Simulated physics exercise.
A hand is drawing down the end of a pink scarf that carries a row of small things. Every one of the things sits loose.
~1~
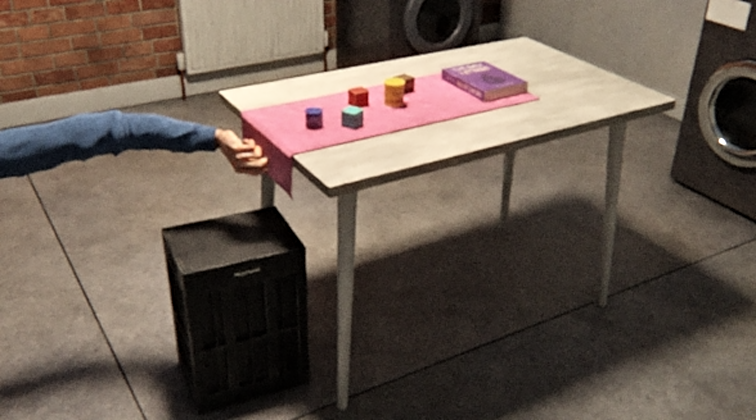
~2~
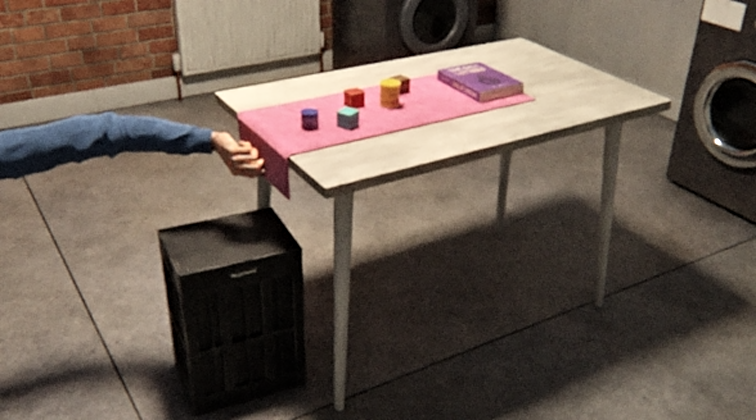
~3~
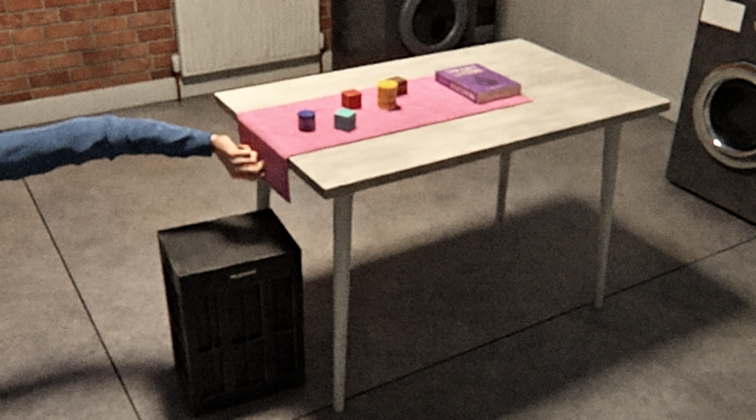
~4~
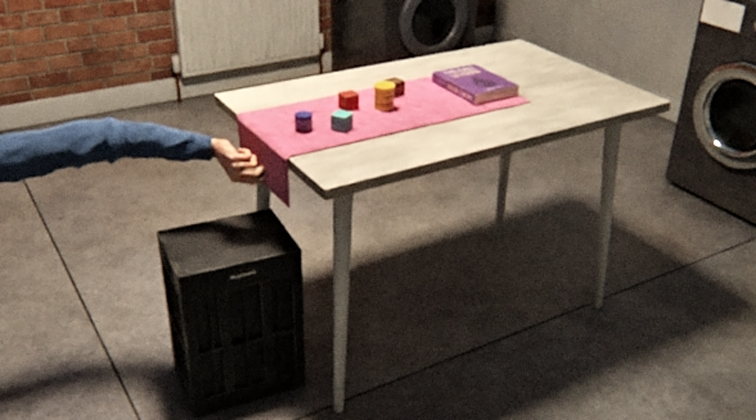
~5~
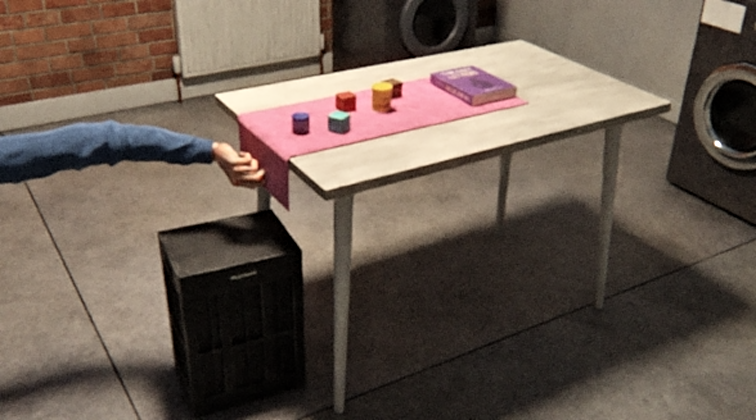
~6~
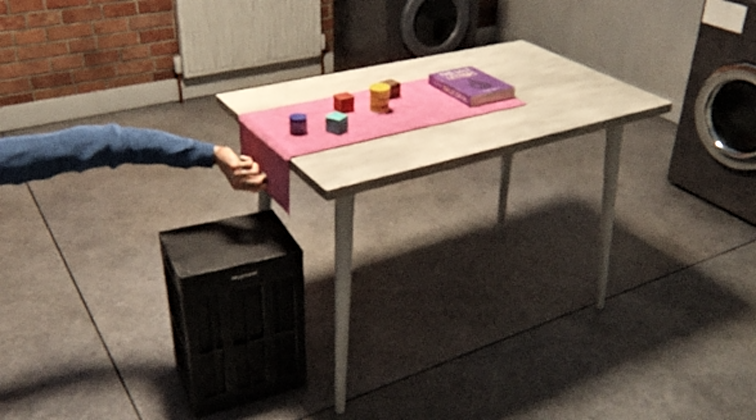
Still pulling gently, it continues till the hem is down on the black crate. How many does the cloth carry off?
So in the end, the top is short a single item, that's it.
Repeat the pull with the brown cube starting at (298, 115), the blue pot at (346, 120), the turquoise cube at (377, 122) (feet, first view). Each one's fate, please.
Brown cube: Lost. Blue pot: Safe. Turquoise cube: Safe.
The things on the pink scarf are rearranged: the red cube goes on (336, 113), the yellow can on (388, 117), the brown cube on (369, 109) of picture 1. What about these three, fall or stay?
The red cube remains up, the yellow can stays on, the brown cube remains up.
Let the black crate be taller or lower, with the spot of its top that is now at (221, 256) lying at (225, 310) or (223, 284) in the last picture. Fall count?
It comes to 3 for the first height and 2 for the second.
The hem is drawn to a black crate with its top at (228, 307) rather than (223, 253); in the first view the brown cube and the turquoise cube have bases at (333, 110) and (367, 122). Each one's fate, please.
The brown cube tumbles off; the turquoise cube comes down.
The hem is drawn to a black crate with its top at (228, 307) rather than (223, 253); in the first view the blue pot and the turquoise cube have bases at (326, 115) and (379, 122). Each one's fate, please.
The blue pot falls, the turquoise cube falls.
Soon after, hem near (265, 215); all still up.
Then, hem on the crate; blue pot gone.
At rest, hem on the crate; blue pot gone. The answer is one.
